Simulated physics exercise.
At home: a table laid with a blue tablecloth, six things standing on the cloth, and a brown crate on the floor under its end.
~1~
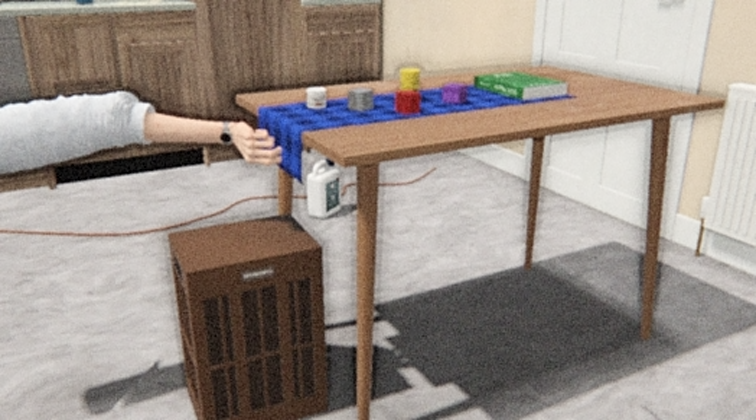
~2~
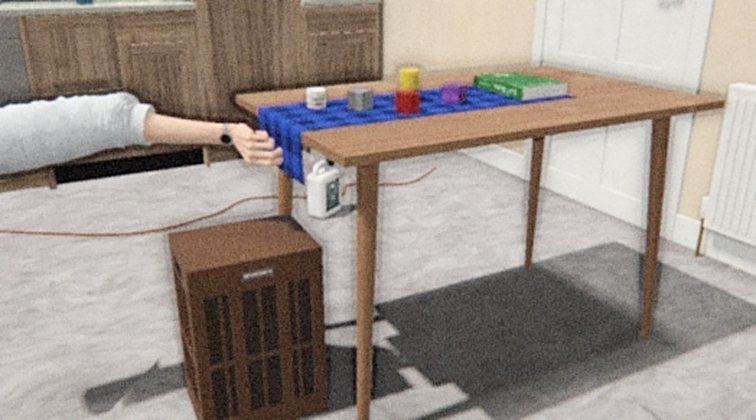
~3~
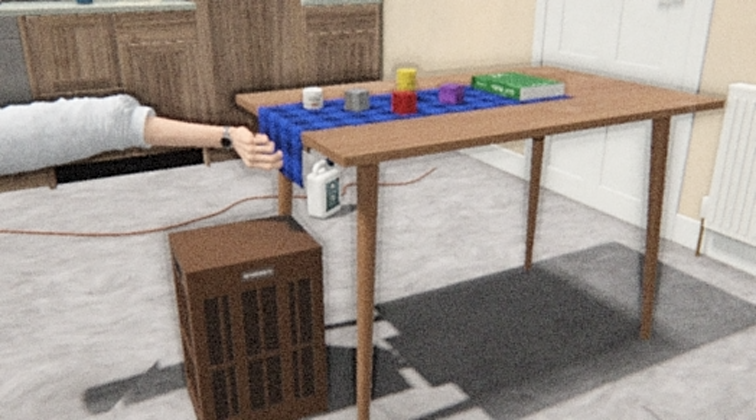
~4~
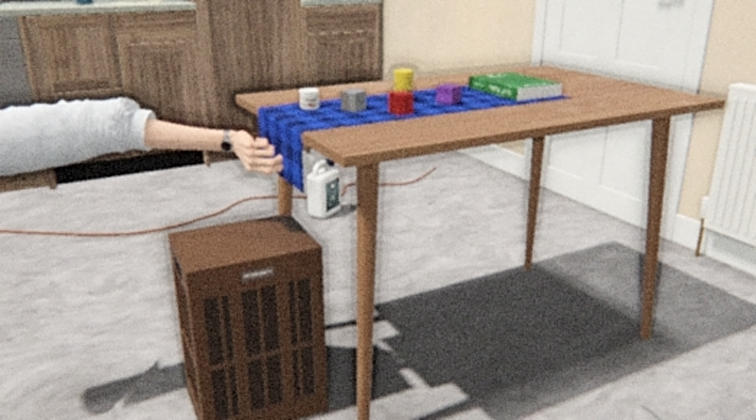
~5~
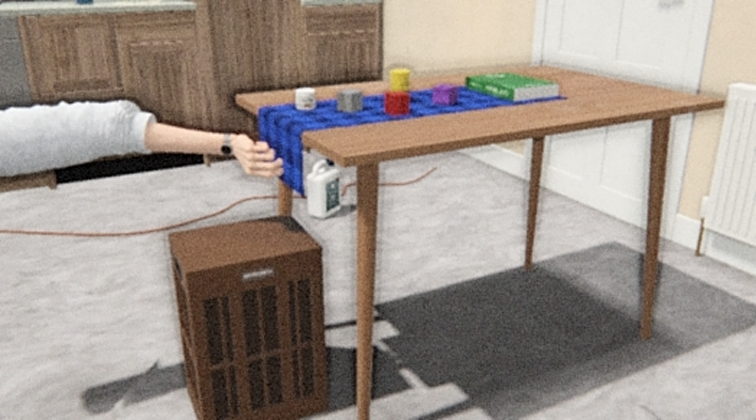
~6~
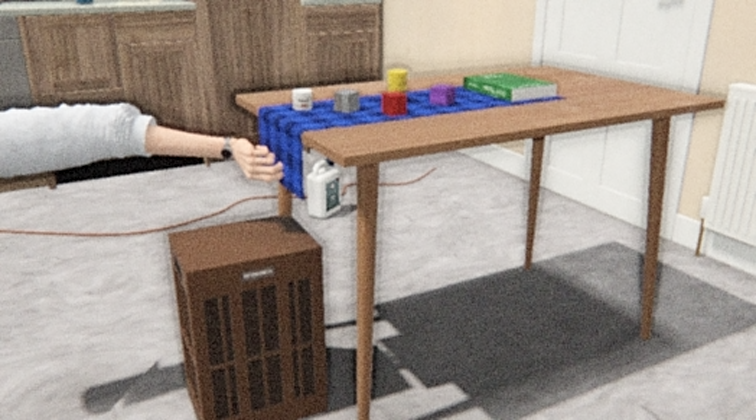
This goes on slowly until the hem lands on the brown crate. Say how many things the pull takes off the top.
It drops one thing over the edge.
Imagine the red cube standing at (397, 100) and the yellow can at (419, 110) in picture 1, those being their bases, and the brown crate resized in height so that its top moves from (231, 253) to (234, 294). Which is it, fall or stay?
As for the red cube, it stays in place; as for the yellow can, it stays in place.
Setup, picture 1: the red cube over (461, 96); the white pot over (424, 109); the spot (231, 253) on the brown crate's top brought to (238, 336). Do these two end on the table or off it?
The red cube? Safe. The white pot? Lost.
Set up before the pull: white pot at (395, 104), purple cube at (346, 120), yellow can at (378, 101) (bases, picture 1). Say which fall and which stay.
White pot: Still on; purple cube: Off; yellow can: Still on.
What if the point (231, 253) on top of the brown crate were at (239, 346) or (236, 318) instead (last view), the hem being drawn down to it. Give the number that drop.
The numbers are 4 and 3.
Soon after, hem near (282, 215); all still up.
After that, hem on the crate; white pot gone.
In the end, hem on the crate; white pot gone. Over the edge go one.
